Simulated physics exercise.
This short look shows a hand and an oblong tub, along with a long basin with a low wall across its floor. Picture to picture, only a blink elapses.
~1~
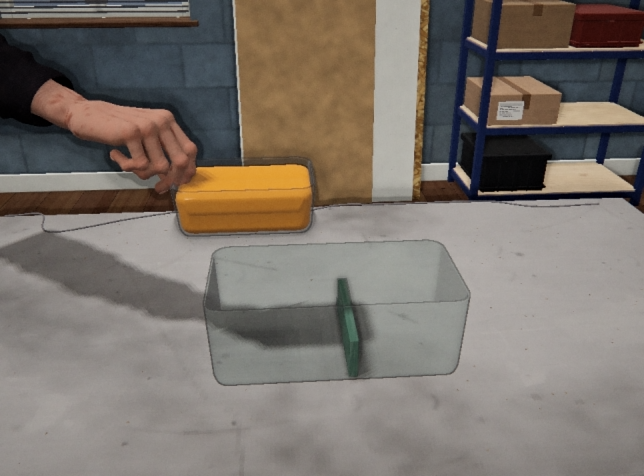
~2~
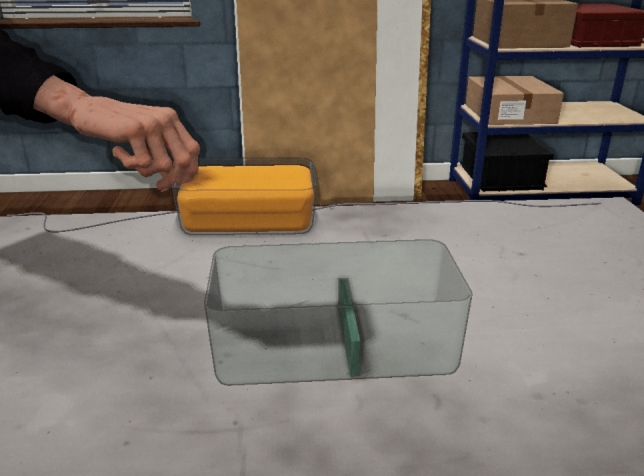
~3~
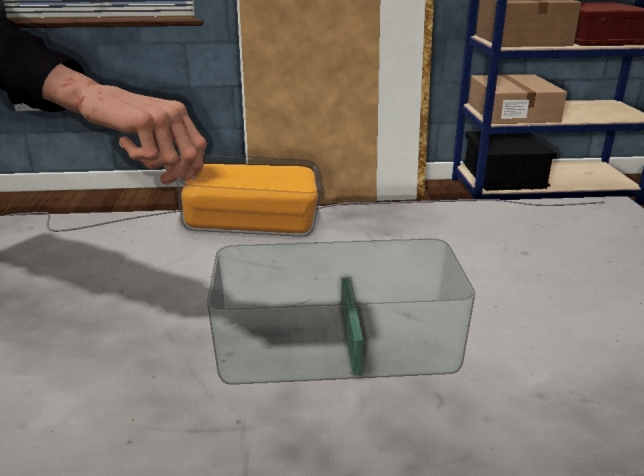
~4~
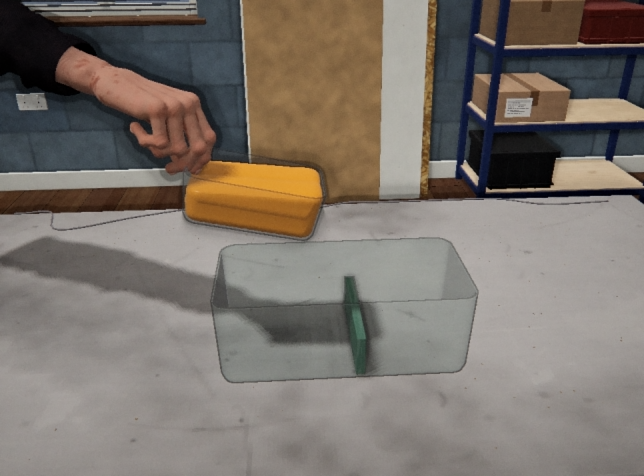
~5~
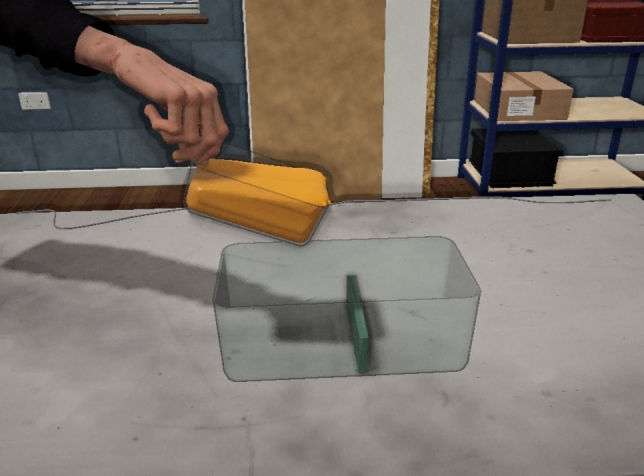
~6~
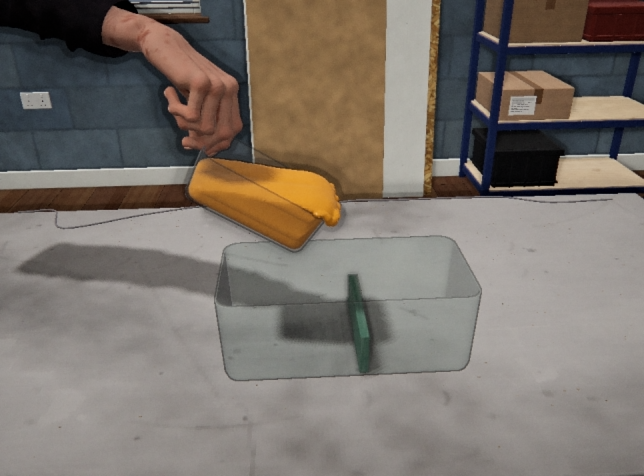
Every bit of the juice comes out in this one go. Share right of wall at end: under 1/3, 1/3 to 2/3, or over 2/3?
1/3 to 2/3.
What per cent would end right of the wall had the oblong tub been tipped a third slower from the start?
About 65 per cent would end up there.
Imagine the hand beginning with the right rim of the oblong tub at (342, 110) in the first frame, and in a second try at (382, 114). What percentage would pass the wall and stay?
First about 75, then 75 per cent.
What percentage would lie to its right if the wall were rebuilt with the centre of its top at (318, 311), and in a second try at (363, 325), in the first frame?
In turn some 80 and 35 in a hundred.
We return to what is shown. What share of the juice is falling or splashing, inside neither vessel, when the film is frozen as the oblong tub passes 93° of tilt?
That works out near 20 percent.
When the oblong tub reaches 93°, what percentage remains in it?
About 10 % remains.
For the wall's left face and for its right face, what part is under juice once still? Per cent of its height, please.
The left reaches some 20 %, the right about 30 %.
A moment on, the oblong tub is tipped on its side and 8 per cent is still to pour, 21 is left of the wall and 49 right of it.
Next, the oblong tub is tipped right over and 1 per cent is still to pour, 41 is left of the wall and 49 right of it.
Then the oblong tub is tipped right over and 0 per cent is still to pour, 45 is left of the wall and 52 right of it.
Later the oblong tub is tipped right over and 0 per cent is still to pour, 45 is left of the wall and 52 right of it.
Finally, 45 per cent lies left of the wall, 52 right of it and 3 outside.
